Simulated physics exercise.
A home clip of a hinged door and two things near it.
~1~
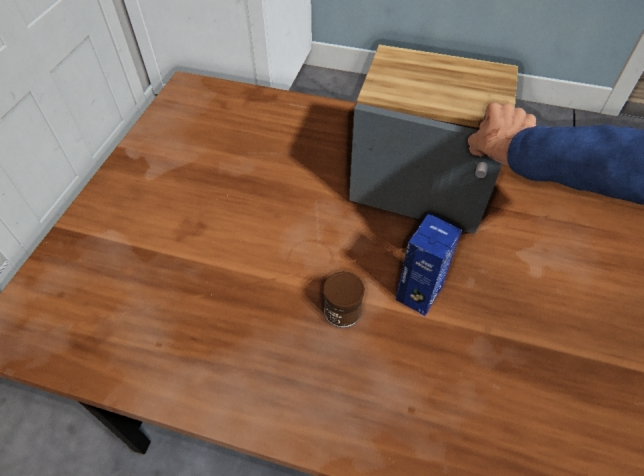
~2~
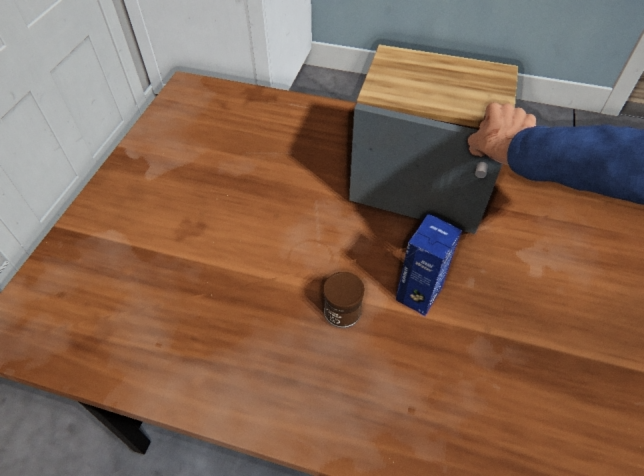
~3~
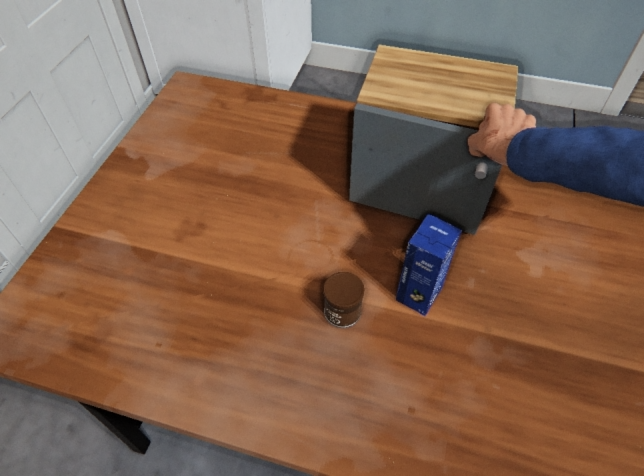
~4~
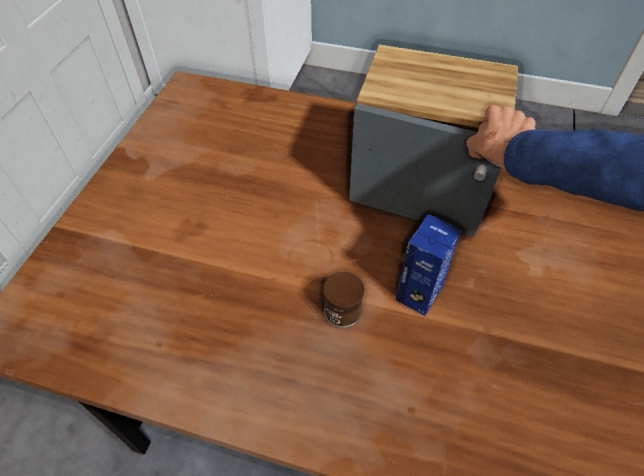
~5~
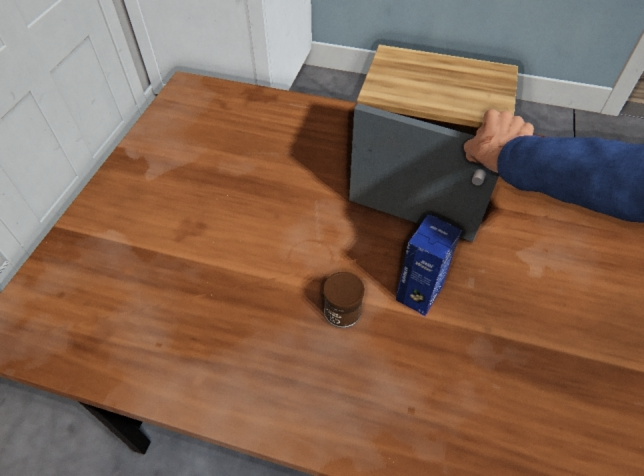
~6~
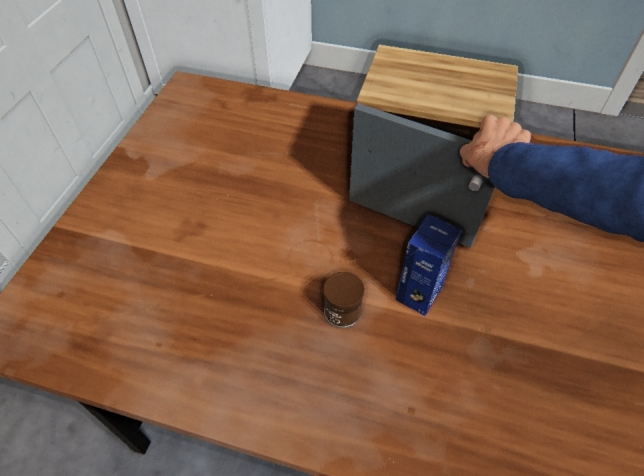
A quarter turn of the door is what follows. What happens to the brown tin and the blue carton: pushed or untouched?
The brown tin gets shoved and the blue carton gets shoved.
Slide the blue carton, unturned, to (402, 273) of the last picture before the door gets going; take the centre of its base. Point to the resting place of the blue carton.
Resting at (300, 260).
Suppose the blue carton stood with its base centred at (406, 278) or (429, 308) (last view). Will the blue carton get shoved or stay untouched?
In that order, it is pushed along; is struck.
Then, 0.94 s later than the last frame, door 55° open; brown tin at rest near (343, 300); blue carton shifted about its own width near (392, 294).
When it is over, the brown tin is pushed along, near (293, 296); the blue carton is pushed along, near (372, 313).
